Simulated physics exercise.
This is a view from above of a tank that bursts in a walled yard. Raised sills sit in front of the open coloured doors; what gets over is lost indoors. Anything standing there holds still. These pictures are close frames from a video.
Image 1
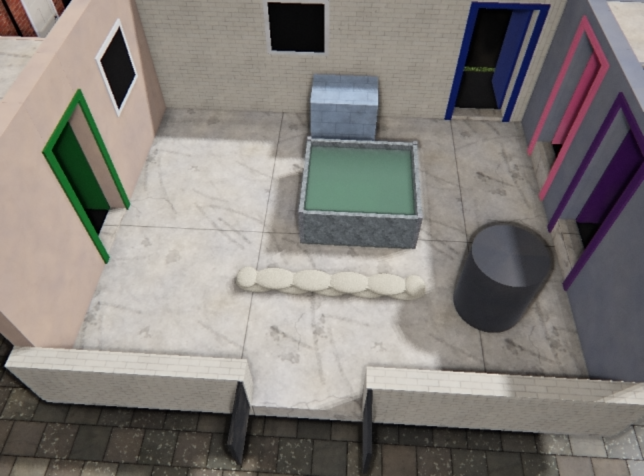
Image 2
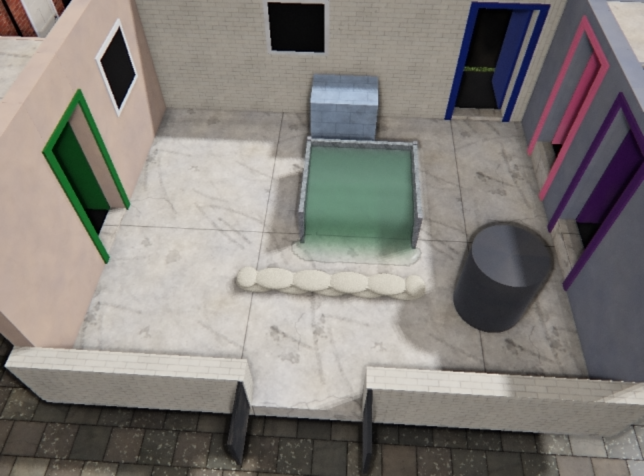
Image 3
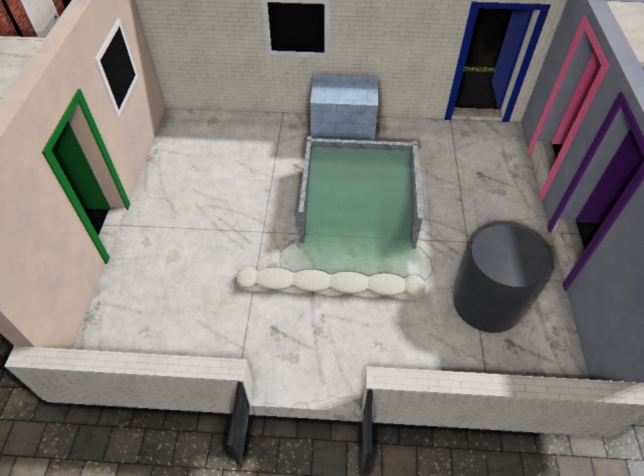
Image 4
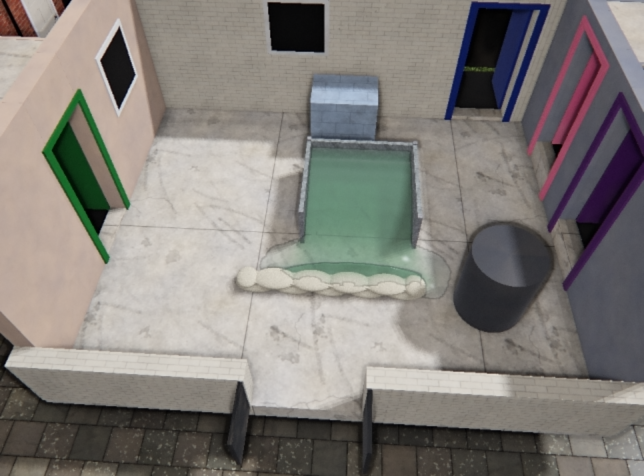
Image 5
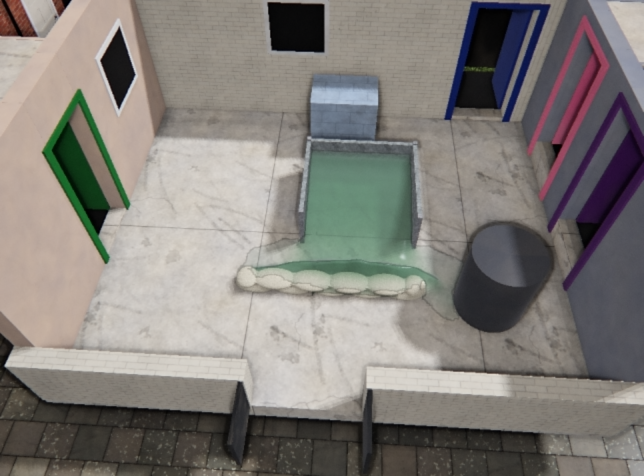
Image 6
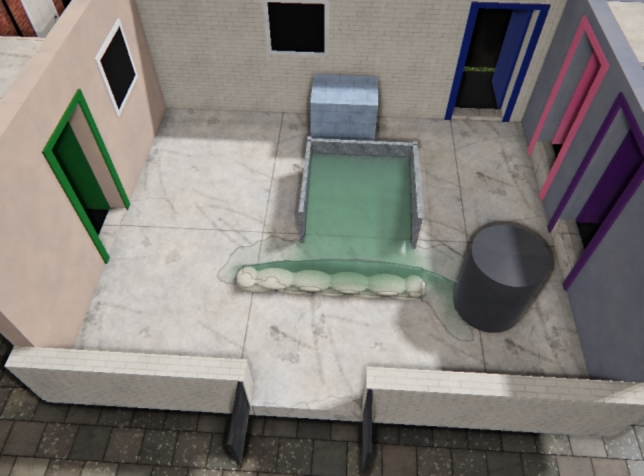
Green water pours from the open front of a tank and spreads along a row of sandbags.
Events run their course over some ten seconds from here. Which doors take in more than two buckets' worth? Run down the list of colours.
My prediction: Purple door: At most two buckets; pink door: At most two buckets; blue door: At most two buckets; green door: Over two buckets.
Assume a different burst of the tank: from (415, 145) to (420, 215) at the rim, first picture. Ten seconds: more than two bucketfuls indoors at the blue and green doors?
First blue crosses the line, then green comes up short.
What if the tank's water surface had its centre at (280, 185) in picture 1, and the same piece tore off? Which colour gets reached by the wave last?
It's the blue-painted one.
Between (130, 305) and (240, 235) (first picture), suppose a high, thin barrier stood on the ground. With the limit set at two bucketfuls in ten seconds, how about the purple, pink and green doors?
Here's what you'd see: Purple doesn't get there, pink doesn't get there, and green doesn't get there.
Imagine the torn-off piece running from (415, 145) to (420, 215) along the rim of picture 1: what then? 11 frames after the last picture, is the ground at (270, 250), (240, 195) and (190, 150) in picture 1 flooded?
Point by point: Untouched, untouched and untouched.
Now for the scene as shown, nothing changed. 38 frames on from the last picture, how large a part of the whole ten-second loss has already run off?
Share gone: About 85 %.
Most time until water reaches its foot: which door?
It's the blue door.
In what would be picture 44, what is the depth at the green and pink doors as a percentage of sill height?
Readings, in sequence: 120 percent and 10 percent.
A moment on, water covers 35 % of the floor; the purple door not reached, the pink door not reached, the blue door not reached, the green door not reached.
Next, water covers 50 % of the floor; the purple door wet at the sill, nothing in, the pink door wet at the sill, nothing in, the blue door not reached, the green door under two buckets in.
Then, water covers 60 % of the floor; the purple door wet at the sill, nothing in, the pink door wet at the sill, nothing in, the blue door wet at the sill, nothing in, the green door over two buckets in.
Later, water covers 80 % of the floor; the purple door wet at the sill, nothing in, the pink door wet at the sill, nothing in, the blue door under two buckets in, the green door over two buckets in.
In the end, water covers 95 % of the floor; the purple door wet at the sill, nothing in, the pink door wet at the sill, nothing in, the blue door under two buckets in, the green door over two buckets in.
